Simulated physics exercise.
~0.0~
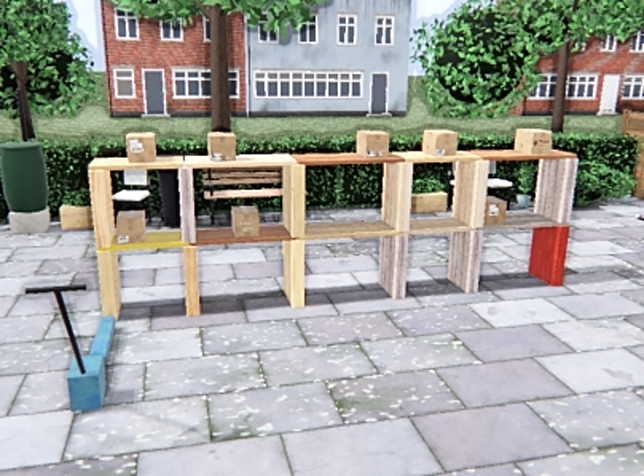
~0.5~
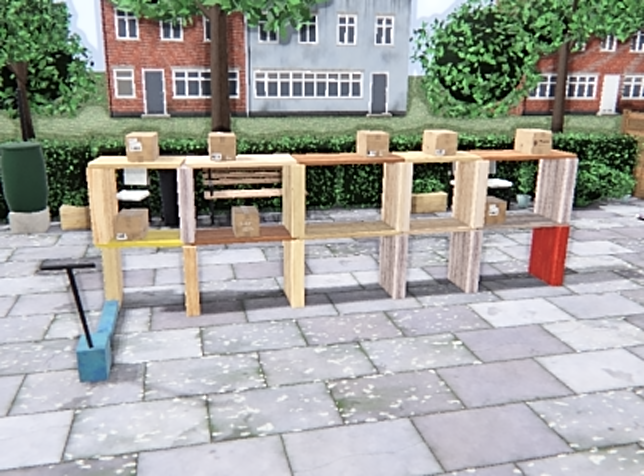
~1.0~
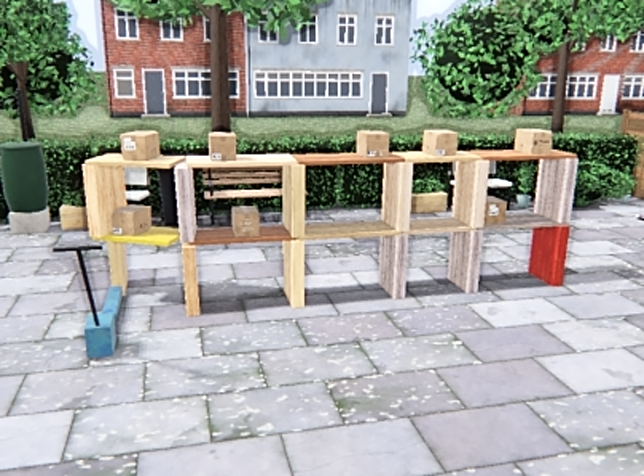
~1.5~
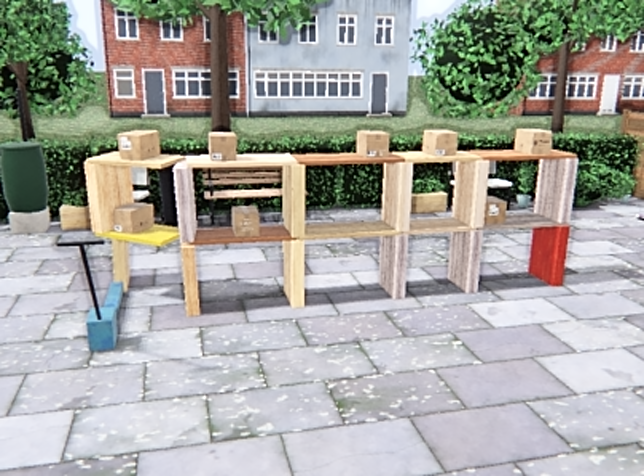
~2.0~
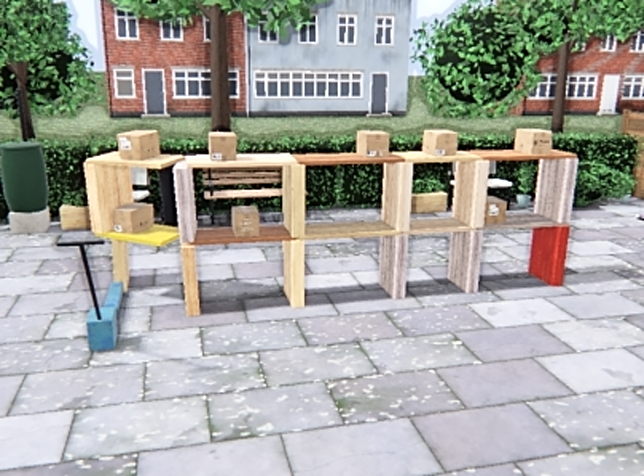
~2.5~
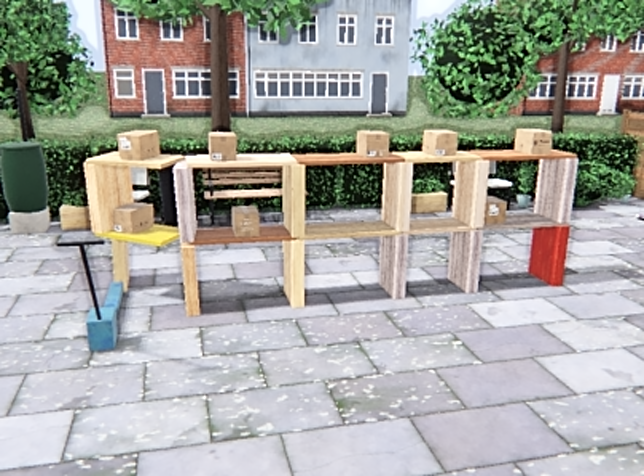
A blue jack with a black T-shaped handle sits on grey paving at the lower left, beside a long two-tier shelf of timber slabs and boards, seen by a still camera in a back yard. Small cardboard cartons rest on the boards, one of which is yellow at the left, while a red upright stands at the far right, with a hedge and houses behind. The jack slides inward to the foot of the left end, and the yellow board and nearby pieces shift and skew slightly. The jack then stops. Nothing falls, every carton stays up, and the red upright remains in place.
